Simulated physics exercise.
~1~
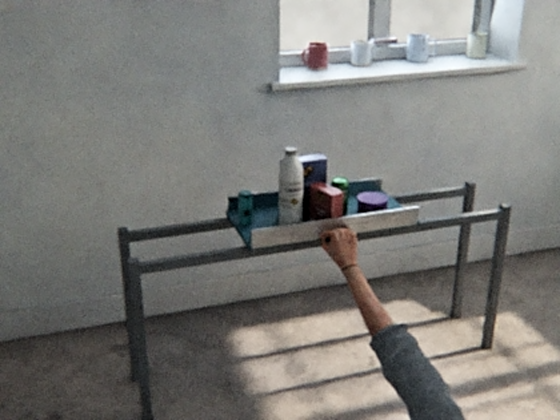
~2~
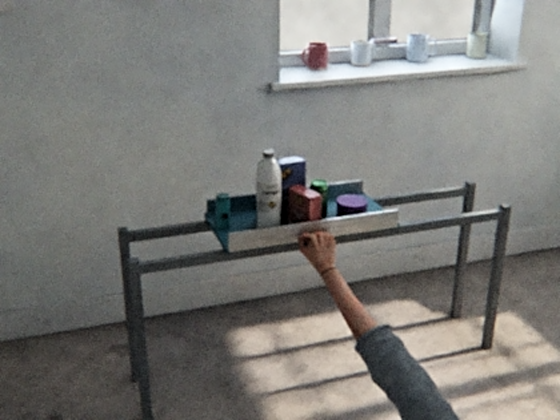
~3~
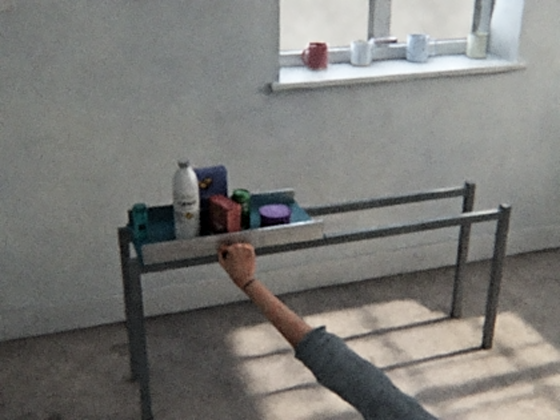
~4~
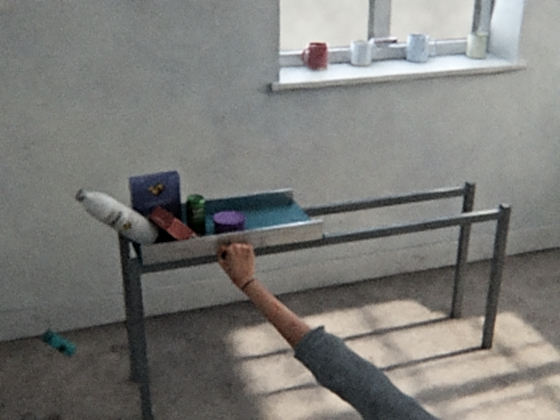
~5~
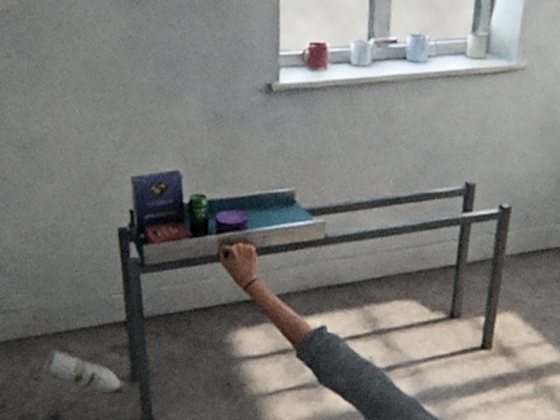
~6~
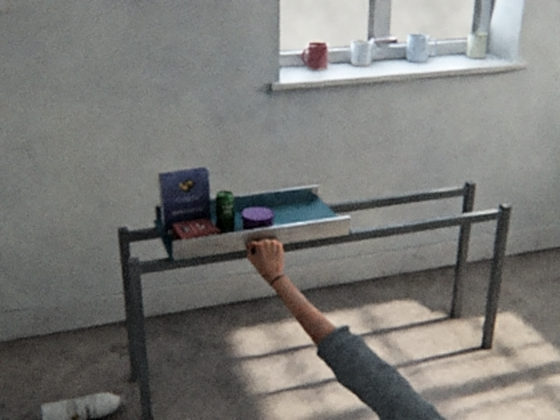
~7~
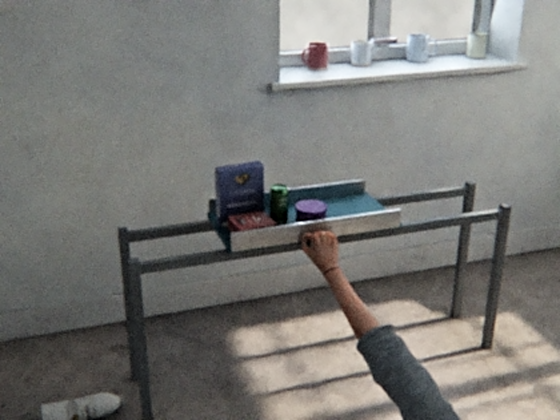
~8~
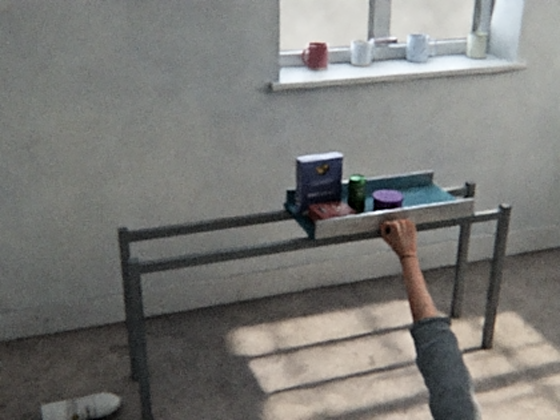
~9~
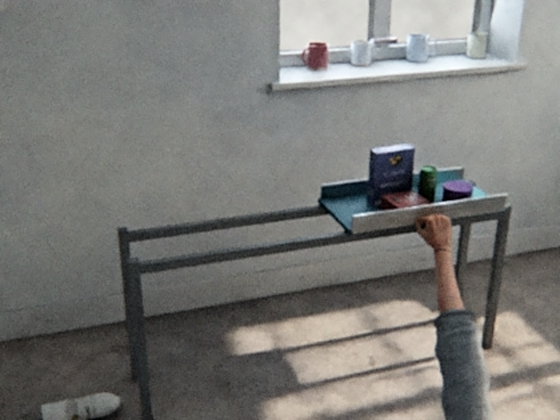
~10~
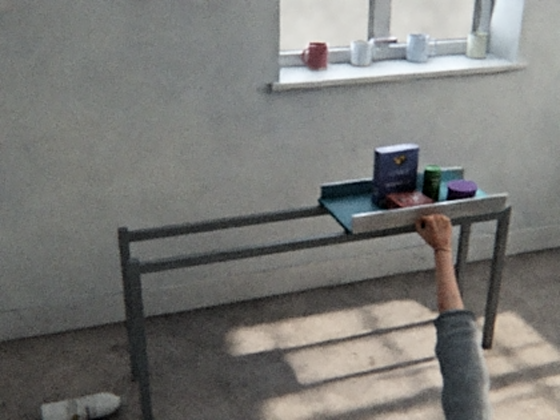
A white bottle topples off the left end of a tray a hand slides left, then right.
